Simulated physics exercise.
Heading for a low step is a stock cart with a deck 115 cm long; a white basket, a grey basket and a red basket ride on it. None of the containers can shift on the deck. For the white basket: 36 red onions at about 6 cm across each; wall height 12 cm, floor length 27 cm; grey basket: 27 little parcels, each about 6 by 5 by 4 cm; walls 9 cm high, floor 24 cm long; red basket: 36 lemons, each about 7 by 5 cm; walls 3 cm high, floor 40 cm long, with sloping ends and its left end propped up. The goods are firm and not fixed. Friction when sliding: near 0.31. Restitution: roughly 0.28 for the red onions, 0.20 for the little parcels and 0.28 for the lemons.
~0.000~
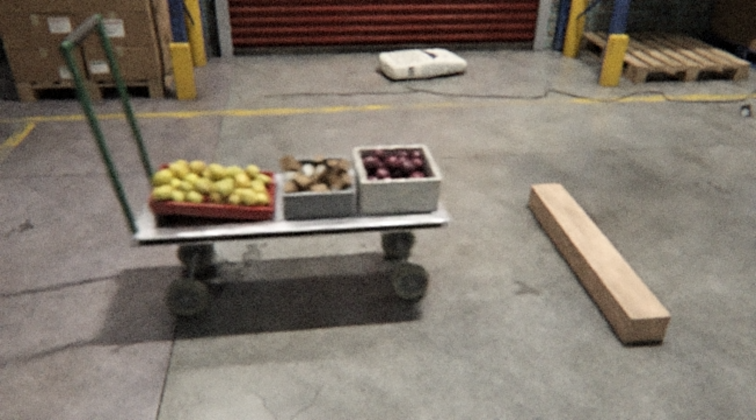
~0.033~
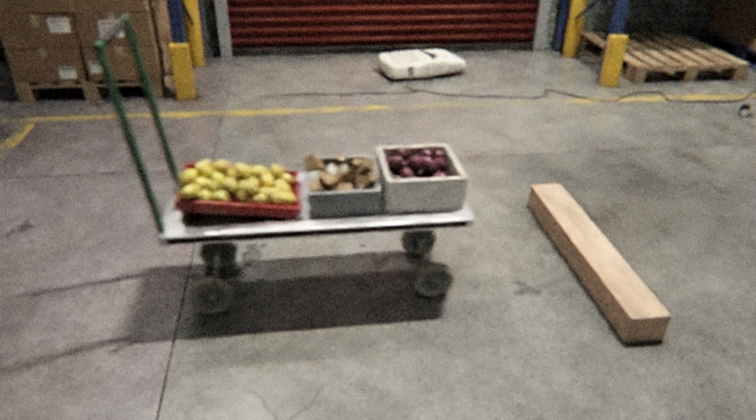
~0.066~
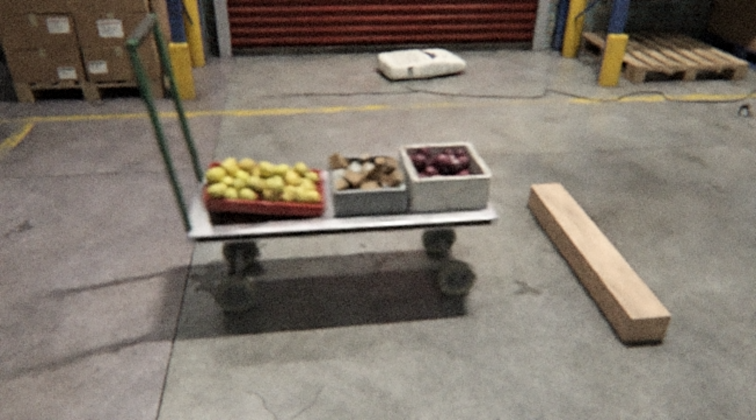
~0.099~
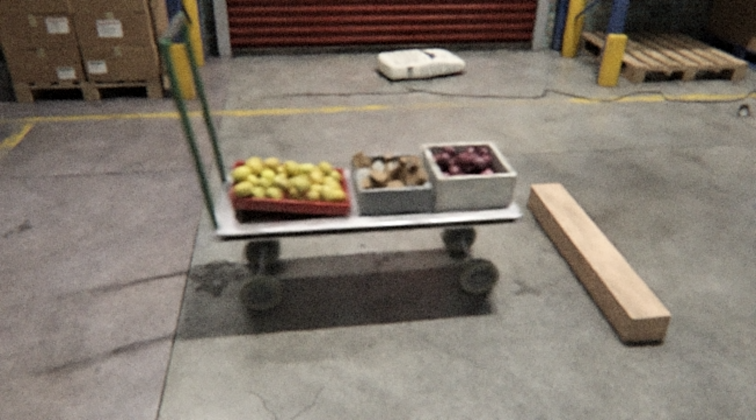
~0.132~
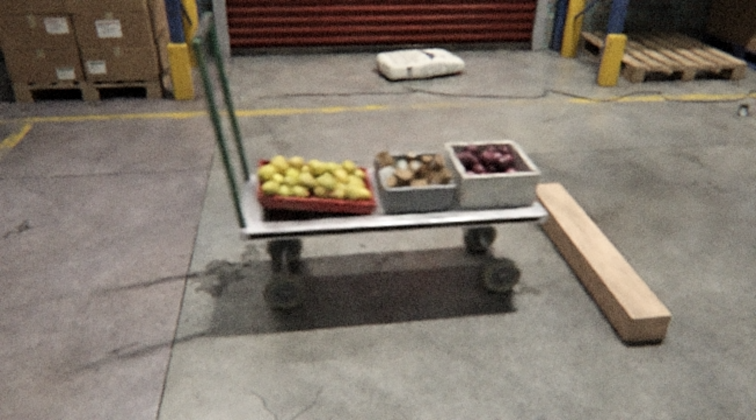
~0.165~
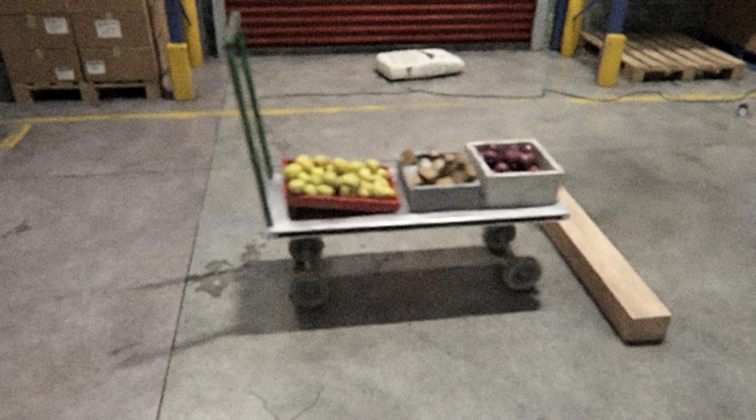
A flat cart carrying yellow fruit, small brown items and dark red onions in baskets rolling right across a warehouse floor.
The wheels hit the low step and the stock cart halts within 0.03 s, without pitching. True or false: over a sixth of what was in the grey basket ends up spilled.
False.
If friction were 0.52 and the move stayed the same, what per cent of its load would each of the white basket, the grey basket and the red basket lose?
You'd see white basket shed 10 percent, grey basket shed 10 percent, and red basket shed 40 percent.
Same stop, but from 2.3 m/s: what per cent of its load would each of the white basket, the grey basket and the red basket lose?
Then the white basket sheds 10 per cent of its load, the grey basket 10 per cent, and the red basket 20 per cent.
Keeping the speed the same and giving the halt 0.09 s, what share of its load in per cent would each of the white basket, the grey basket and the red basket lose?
With that change, white basket 10 per cent, grey basket 10 per cent, red basket 20 per cent.
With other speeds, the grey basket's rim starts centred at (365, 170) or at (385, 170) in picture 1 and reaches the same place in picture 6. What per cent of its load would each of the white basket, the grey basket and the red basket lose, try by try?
White basket 10 then 0, grey basket 0 then 0, red basket 10 then 10 per cent.
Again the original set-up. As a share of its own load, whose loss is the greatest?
The red basket is the one.
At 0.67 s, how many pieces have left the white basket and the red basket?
Roughly - white basket: 5; red basket: 12.
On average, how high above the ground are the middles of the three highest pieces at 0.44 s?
Their middles average near 70 cm high.
After 0.22 s, the wheels strike.
After 0.32 s, white basket 35 in, 1 out, grey basket 26 in, 1 out and red basket 35 in, 1 out.
After 0.44 s, white basket 31 in, 5 out, grey basket 24 in, 3 out and red basket 25 in, 11 out.
After 0.67 s, white basket 31 in, 5 out, grey basket 25 in, 2 out and red basket 23 in, 13 out.
When it is over (at 1.17 s), white basket 31 in, 5 out, grey basket 25 in, 2 out and red basket 23 in, 13 out. Asked share, 2 of 27, 7 per cent.
